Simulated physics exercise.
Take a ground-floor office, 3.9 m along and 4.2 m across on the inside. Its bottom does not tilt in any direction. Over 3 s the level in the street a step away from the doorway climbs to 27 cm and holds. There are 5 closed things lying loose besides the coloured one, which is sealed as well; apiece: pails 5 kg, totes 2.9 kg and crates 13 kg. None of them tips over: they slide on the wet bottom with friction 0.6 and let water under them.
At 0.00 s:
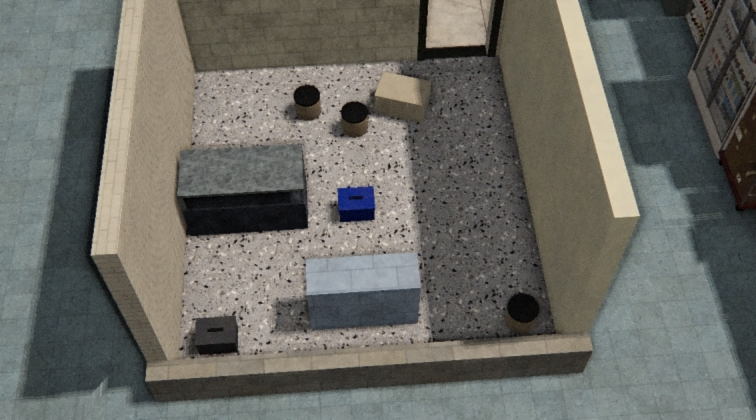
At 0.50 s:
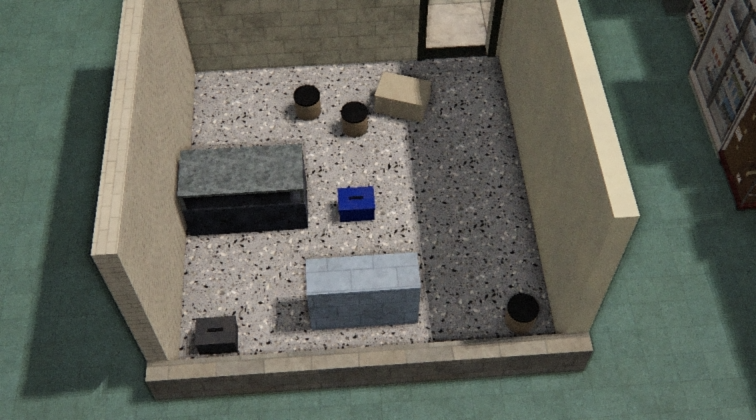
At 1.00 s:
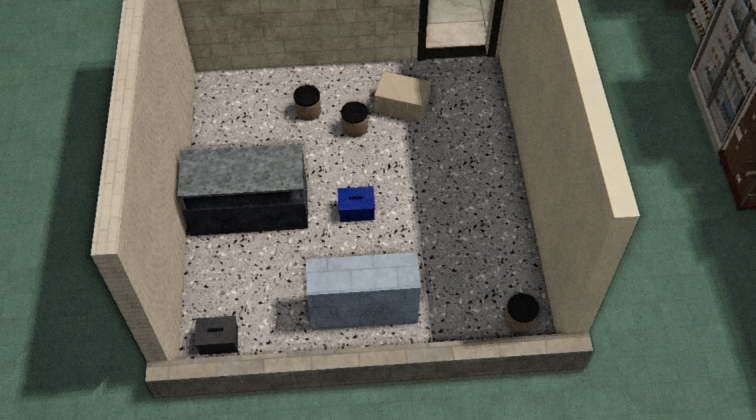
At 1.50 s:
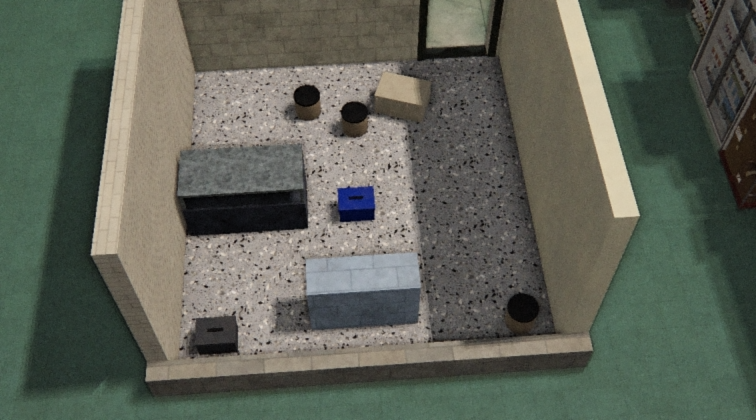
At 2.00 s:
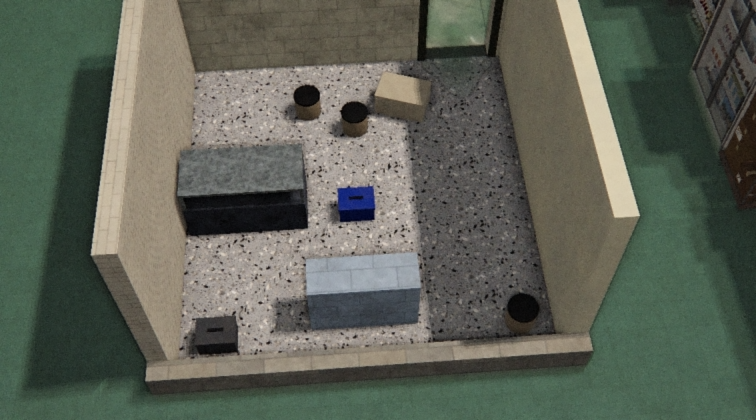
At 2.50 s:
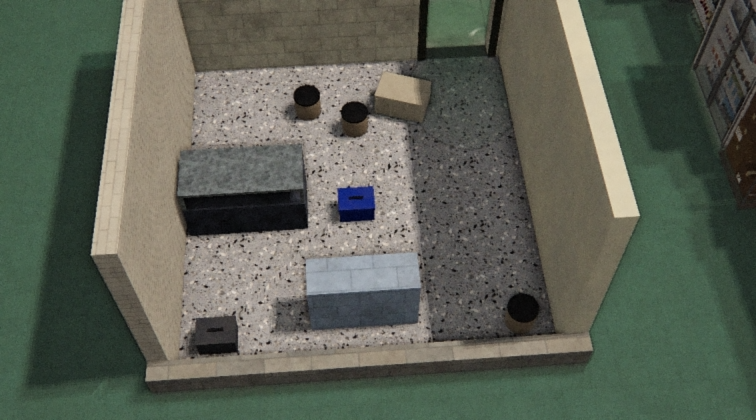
The footage shows a walled room from above, holding a blue box and other objects, as murky green water covers the ground outside, then a thin film spreads inside near the glass door while every object stays still.
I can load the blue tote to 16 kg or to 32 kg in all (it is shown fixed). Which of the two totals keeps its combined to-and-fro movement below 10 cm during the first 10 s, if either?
The smaller one already does.
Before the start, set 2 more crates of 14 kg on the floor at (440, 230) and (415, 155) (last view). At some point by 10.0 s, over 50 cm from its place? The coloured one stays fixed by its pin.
In order: Above the mark, above the mark.
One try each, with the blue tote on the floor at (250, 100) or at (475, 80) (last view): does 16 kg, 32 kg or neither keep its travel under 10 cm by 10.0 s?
Going in order: Both weights work, neither weight works.
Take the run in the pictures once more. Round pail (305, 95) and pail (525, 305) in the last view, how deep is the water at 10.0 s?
About 2 and 18 cm.
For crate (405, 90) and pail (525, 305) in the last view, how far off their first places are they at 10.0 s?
Respectively 60 and 300 centimetres.
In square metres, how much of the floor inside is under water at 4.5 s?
Wet area: Approx. 8.0 m2.
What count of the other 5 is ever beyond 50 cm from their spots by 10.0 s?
By my tally, 3.
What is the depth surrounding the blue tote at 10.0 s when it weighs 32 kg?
Depth: Approx. 7 cm.
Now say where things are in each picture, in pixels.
In the first frame, the blue tote at (356, 198), on the bottom; 0.0 m2 under water; 0 of 6 have shifted.
In the second frame, the blue tote at (356, 198), on the bottom; 0.0 m2 under water; 0 of 6 have shifted.
In the third frame, the blue tote at (356, 198), on the bottom; water covers 0.0 m2; 0 of 6 have shifted.
In the fourth frame, the blue tote at (356, 198), on the bottom; water covers 0.0 m2; 0 of 6 have shifted.
In the fifth frame, the blue tote at (356, 198), on the bottom; 0.3 m2 under water; 0 of 6 have shifted.
In the sixth frame, the blue tote at (356, 198), on the bottom; water covers 1.4 m2; 0 of 6 have shifted.
After 3.5 s the blue tote would be 0 cm from its start with 16 kg and 0 cm from its start with 32 kg; 0 cm of water round it then.
After 4.5 s the blue tote would be 0 cm from its start with 16 kg and 0 cm from its start with 32 kg; 1 cm of water round it then.
After 7.0 s the blue tote would be 0 cm from its start with 16 kg and 0 cm from its start with 32 kg; 3 cm of water round it then.
After 10.0 s the blue tote would be 0 cm from its start with 16 kg and 0 cm from its start with 32 kg; 7 cm of water round it then.
